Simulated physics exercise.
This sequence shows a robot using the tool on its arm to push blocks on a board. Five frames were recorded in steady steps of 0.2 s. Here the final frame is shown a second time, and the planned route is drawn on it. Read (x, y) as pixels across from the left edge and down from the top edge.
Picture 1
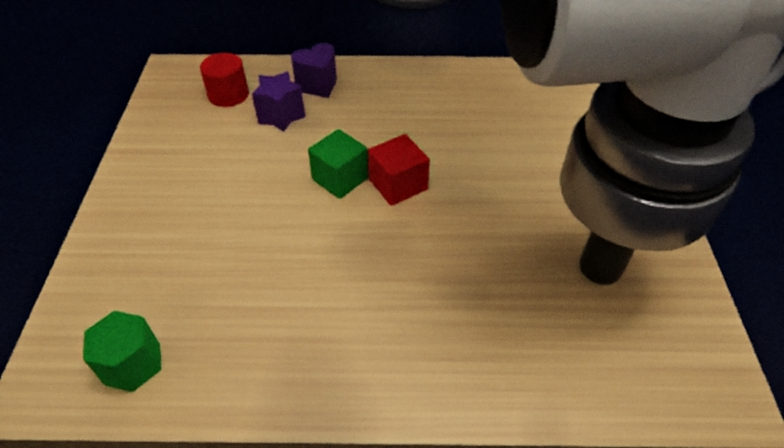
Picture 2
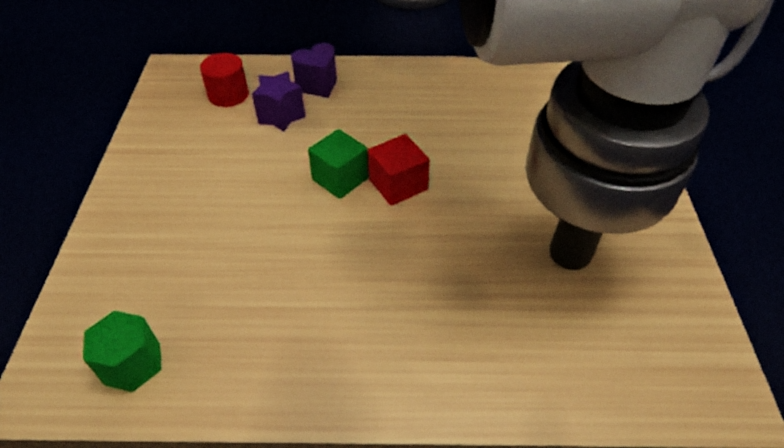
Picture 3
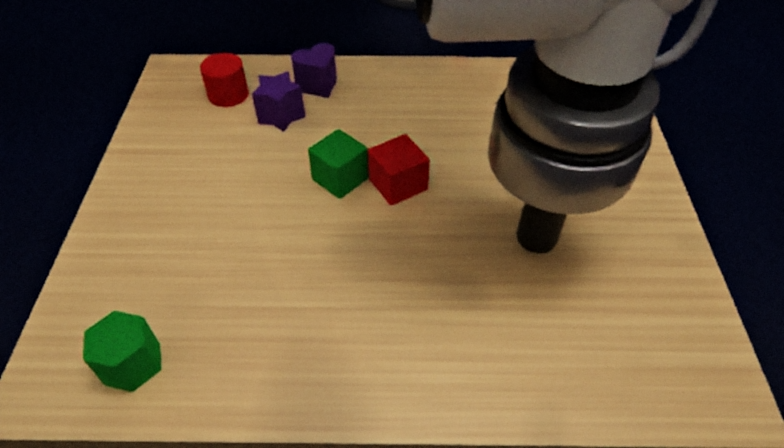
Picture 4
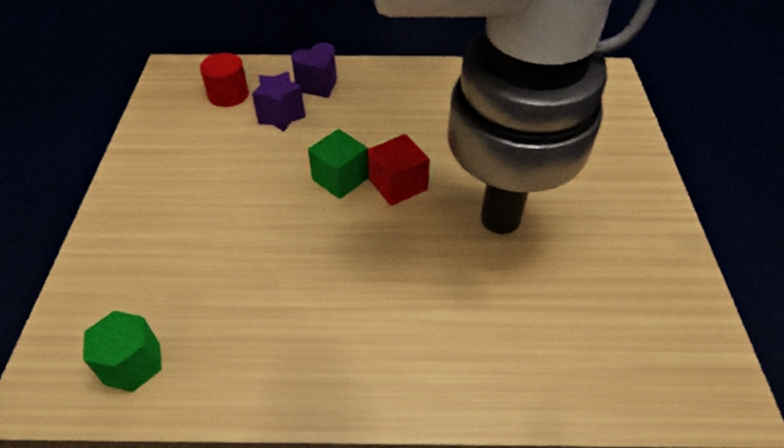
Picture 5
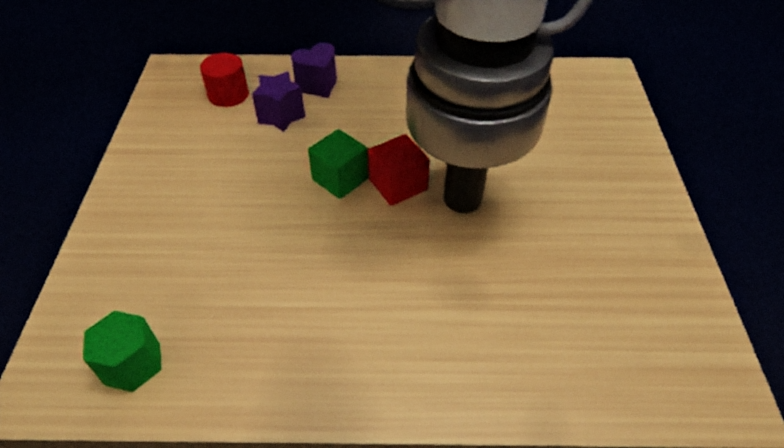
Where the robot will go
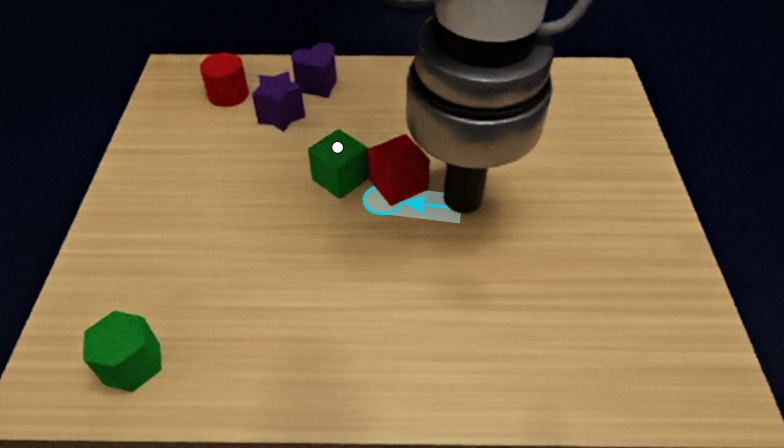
On a wooden board with a dark surround, a robot arm moves its black-tipped tool steadily left and slightly away from the viewer, nearing a red cube beside a green cube, while all the scattered coloured blocks stay still.
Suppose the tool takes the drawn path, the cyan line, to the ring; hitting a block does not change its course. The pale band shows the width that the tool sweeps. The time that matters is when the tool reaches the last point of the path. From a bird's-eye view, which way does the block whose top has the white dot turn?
It rotates counterclockwise.
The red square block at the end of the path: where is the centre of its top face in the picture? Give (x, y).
Its top middle: (374, 140).
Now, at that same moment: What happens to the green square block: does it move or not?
Gets moved.
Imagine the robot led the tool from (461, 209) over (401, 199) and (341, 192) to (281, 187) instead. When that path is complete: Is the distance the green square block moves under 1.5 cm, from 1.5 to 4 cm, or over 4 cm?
Beyond 4 cm.
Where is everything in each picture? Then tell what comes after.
The first frame shows tip of the tool (600, 269), middles of tops, green square block (338, 147), red square block (399, 153).
The second frame shows tool (570, 255), nothing pushed.
The third frame shows tool (536, 239), nothing pushed.
The fourth frame shows tool (500, 221), nothing pushed.
The fifth frame shows tool (462, 201), green square block (338, 147), red square block (399, 153).
The line goes from (461, 209) directly to (383, 200); the dot is on the green square block.
The first path, step by step. Halfway along, tool (421, 196); green square block (333, 146); red square block (392, 150).
At the end, tool (383, 191); green square block (327, 142), turned 35° anticlockwise; red square block (374, 140), turned 30° clockwise.
